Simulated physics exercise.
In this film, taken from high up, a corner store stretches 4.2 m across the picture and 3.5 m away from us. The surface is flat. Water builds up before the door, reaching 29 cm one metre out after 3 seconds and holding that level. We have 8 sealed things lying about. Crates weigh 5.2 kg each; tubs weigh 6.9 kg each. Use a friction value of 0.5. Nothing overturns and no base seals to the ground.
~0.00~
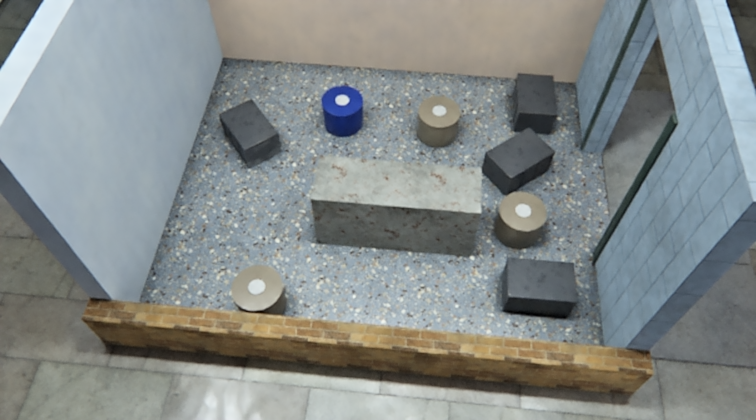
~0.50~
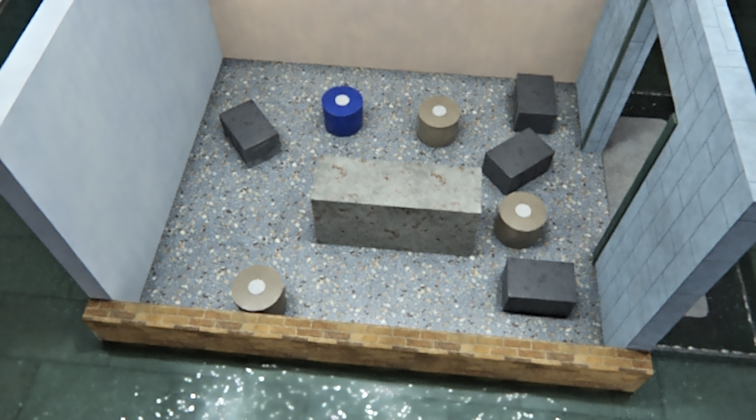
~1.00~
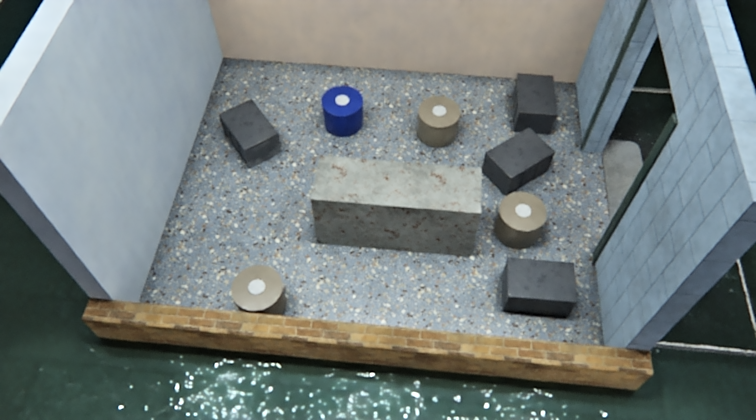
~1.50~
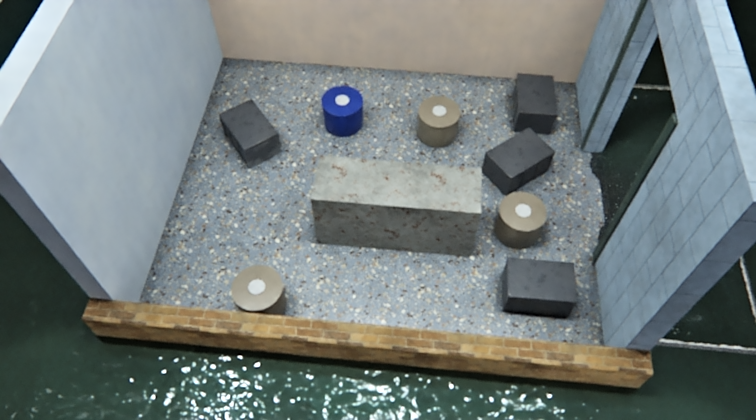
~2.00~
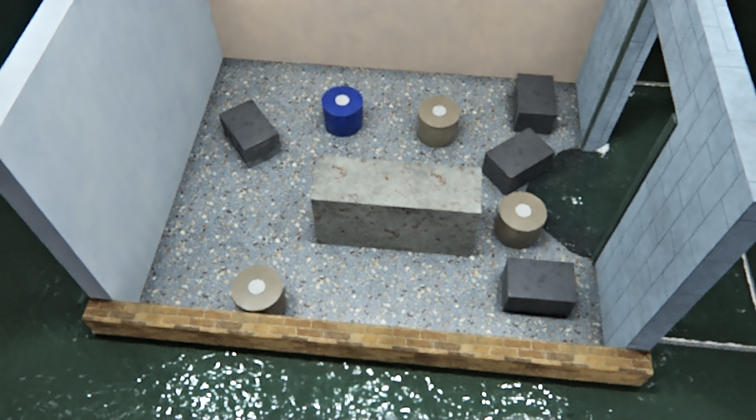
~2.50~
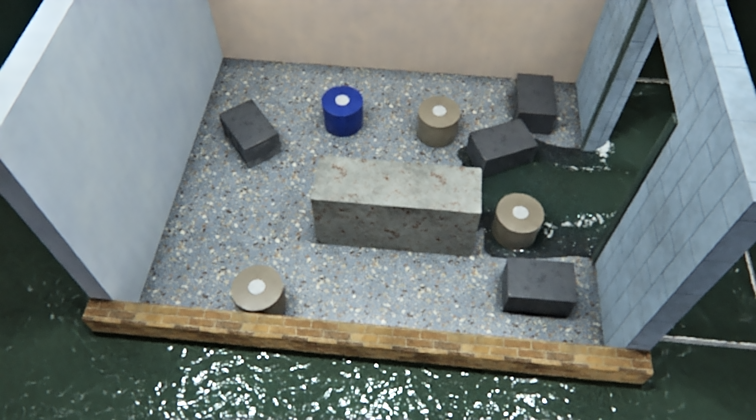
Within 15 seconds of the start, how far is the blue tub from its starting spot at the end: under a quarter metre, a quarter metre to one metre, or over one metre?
It ends up well off.
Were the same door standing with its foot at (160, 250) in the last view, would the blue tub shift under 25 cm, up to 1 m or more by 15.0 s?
Result for the blue tub - displaced a long way.
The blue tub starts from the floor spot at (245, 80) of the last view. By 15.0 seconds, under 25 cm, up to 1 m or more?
In that run it wanders far off.
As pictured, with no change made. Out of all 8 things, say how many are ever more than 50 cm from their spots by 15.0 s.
I count 8.
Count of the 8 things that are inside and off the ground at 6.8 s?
The count is 6.
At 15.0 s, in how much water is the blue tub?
The depth there is around 27 cm.
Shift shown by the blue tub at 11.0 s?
Roughly 150 cm by then.
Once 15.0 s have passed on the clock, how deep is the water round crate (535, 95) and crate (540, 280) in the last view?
First about 20 cm, second about 25 cm.
After 3.5 s the blue tub is near (342, 101), 0.0 m from its start, aground; 0 afloat.
After 6.8 s the blue tub is near (221, 72), 1.4 m from its start, afloat; 6 afloat.
After 11.0 s the blue tub is near (242, 207), 1.7 m from its start, afloat; 8 afloat.
After 15.0 s the blue tub is near (281, 286), 2.4 m from its start, afloat; 8 afloat.
